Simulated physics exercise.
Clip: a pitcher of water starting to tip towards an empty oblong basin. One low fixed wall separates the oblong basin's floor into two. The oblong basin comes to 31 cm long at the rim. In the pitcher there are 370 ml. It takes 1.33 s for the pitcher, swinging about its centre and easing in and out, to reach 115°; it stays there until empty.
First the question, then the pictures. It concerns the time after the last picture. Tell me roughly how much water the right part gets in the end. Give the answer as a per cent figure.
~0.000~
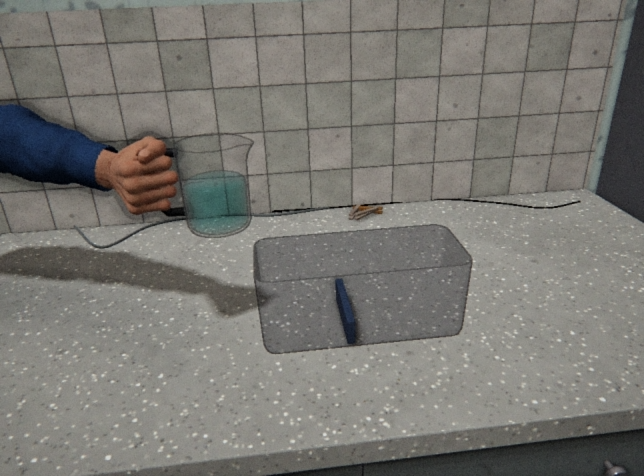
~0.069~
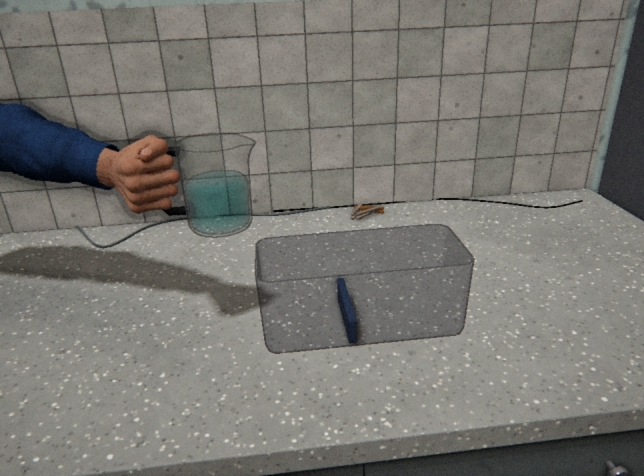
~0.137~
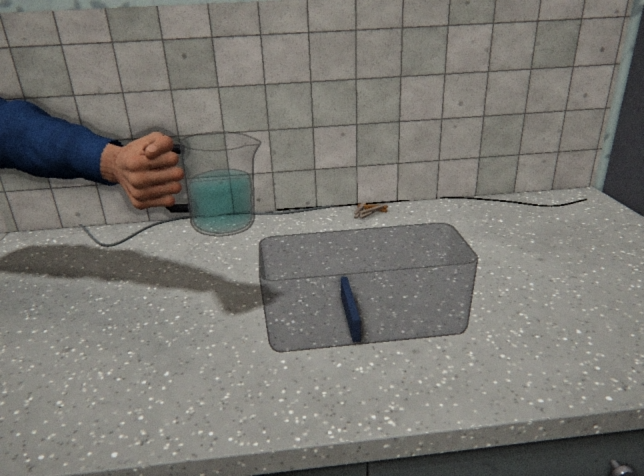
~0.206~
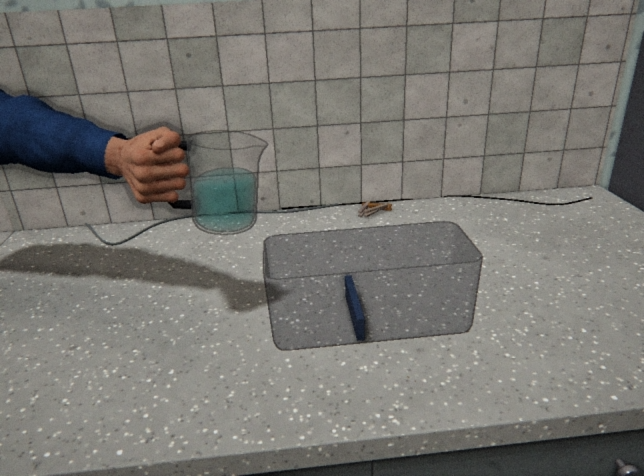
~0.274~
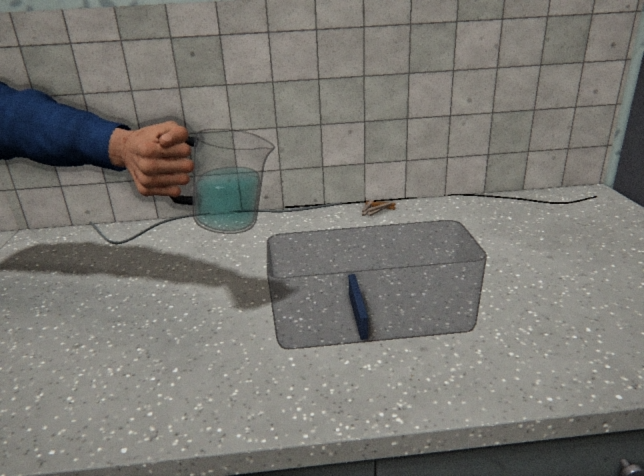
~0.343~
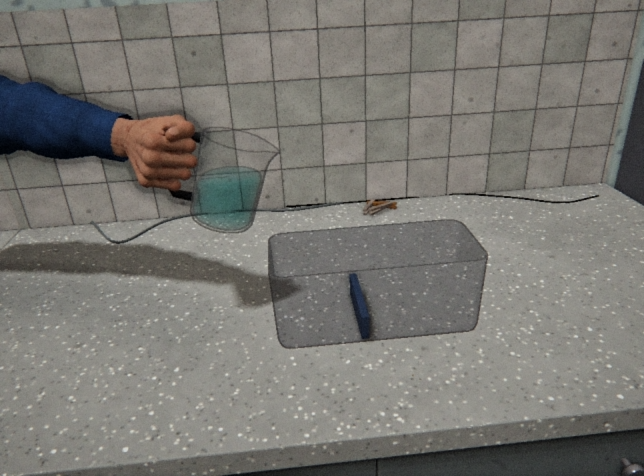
It gets about 6 per cent.
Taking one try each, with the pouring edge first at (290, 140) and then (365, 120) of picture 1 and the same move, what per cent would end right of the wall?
Try 1: 45 %; try 2: 90 %.
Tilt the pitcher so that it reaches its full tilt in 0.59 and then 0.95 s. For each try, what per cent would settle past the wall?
In order, 10 and 5 per cent.
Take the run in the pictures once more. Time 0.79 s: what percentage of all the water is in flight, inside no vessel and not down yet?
At that moment, about 8 percent.
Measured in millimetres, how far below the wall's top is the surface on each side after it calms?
For the left, around 18 mm; for the right, around 40 mm.
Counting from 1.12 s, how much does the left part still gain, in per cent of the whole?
Difference: Approx. 34 %.
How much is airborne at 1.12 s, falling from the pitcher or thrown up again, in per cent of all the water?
Estimate: Around 16 per cent.
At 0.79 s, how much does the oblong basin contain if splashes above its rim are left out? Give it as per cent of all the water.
Fraction in basin: Approx. 0%.
Then, 0.79 s in, the tilt is 74° and 92 per cent is still to pour, 0 is left of the wall and 0 right of it.
Then, 1.12 s in, the tilt is 108° and 25 per cent is still to pour, 58 is left of the wall and 1 right of it.
Then, 1.46 s in, the tilt is 115° and 0 per cent is still to pour, 92 is left of the wall and 6 right of it.
Then, 1.83 s in, the tilt is 115° and 0 per cent is still to pour, 92 is left of the wall and 6 right of it.
Finally, 92 per cent lies left of the wall, 6 right of it and 2 outside.
